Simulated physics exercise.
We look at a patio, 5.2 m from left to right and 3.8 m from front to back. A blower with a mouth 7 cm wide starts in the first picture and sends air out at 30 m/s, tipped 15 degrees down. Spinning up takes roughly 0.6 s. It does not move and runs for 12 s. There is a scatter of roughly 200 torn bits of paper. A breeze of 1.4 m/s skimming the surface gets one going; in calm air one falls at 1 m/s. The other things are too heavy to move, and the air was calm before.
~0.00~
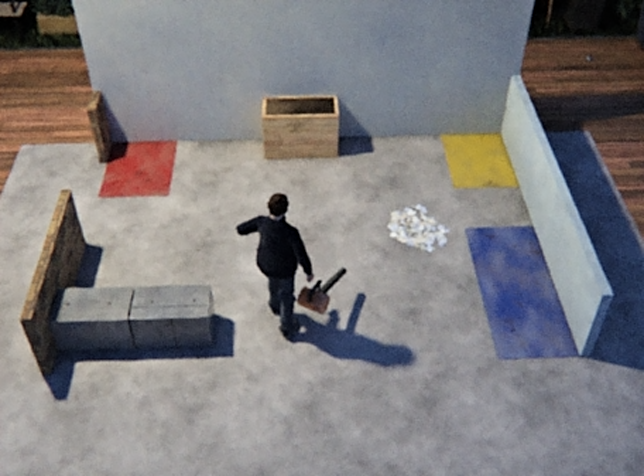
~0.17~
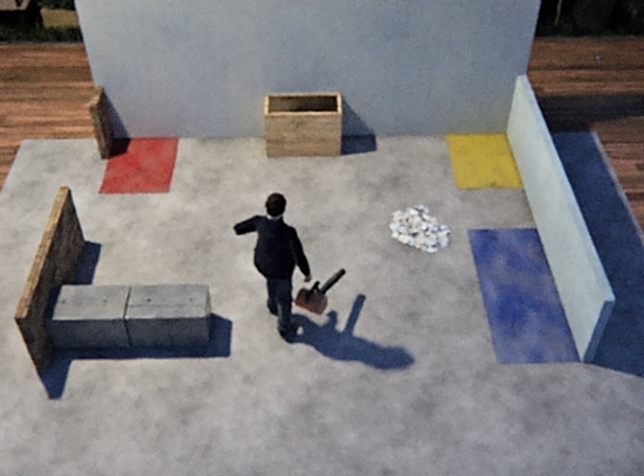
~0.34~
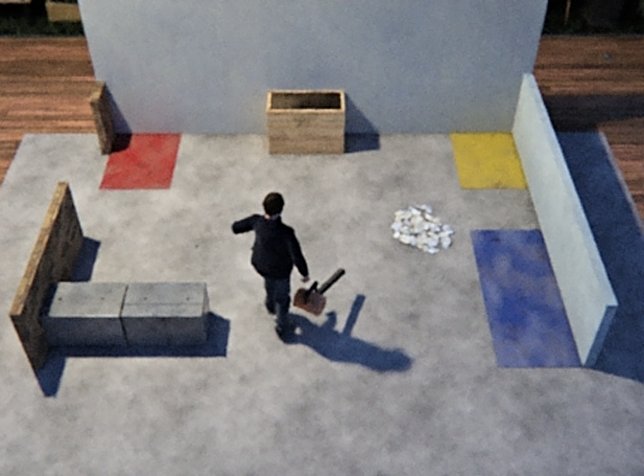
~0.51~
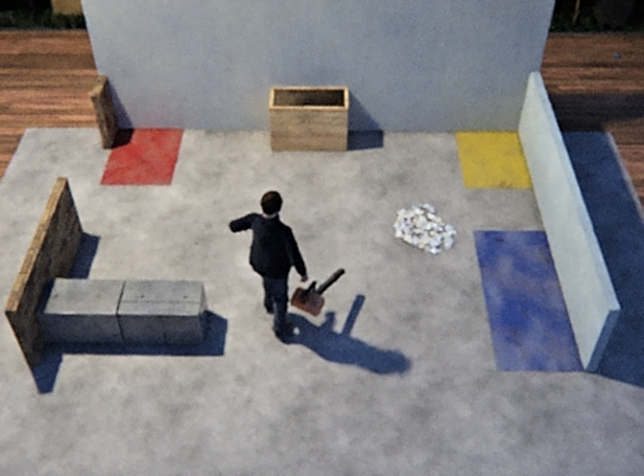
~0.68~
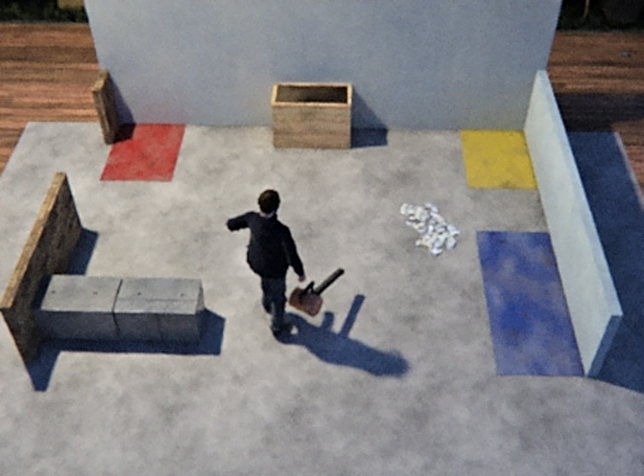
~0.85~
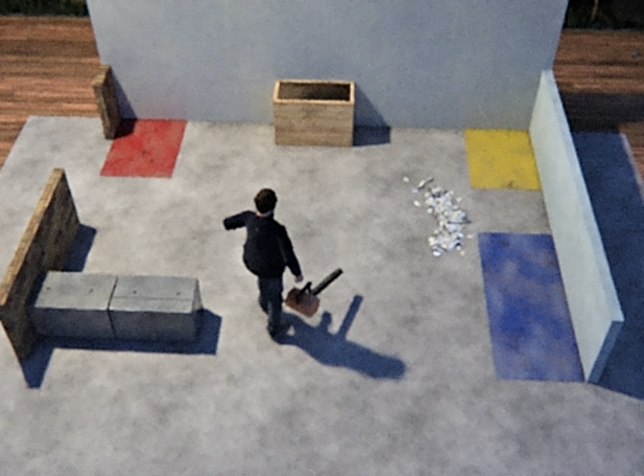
A dark-clothed figure holding a blower stands mid-patio, seen from high above, with a pale wall and wooden planter behind. A red patch lies back left, yellow and blue bays line the right wall, and a grey stone seat sits left beside a brown panel. The figure stays put as the view shifts slightly, then white paper bits at right stir, stretch and scatter.
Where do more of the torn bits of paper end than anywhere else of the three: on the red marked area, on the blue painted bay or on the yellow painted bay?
The biggest group is at the yellow one.
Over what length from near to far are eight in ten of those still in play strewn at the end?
Roughly 1.6 m.
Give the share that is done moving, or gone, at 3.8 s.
Near 40 %.
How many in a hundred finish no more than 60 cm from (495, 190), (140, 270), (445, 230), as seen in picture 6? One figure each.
In turn about 30 %, 0 %, 0 %.
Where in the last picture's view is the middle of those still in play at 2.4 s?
At about (526, 166).
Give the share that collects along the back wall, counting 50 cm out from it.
Near 40 %.
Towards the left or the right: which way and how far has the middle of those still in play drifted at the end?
To the right, by about 1.4 m.
After 2.4 s, 80 % are on the move or not yet settled, 70 % are on the yellow painted bay, 0 % on the red marked area and 2 % on the blue painted bay; the middle of those still in play is near (526, 166).
After 3.8 s, 64 % are on the move or not yet settled, 74 % are on the yellow painted bay, 0 % on the red marked area and 2 % on the blue painted bay; the middle of those still in play is near (530, 164).
After 6.6 s, 51 % are on the move or not yet settled, 74 % are on the yellow painted bay, 0 % on the red marked area and 2 % on the blue painted bay; the middle of those still in play is near (531, 162).
After 12.0 s, at the end, 74 % are on the yellow painted bay, 0 % on the red marked area and 2 % on the blue painted bay; the middle of those still in play is near (533, 161).
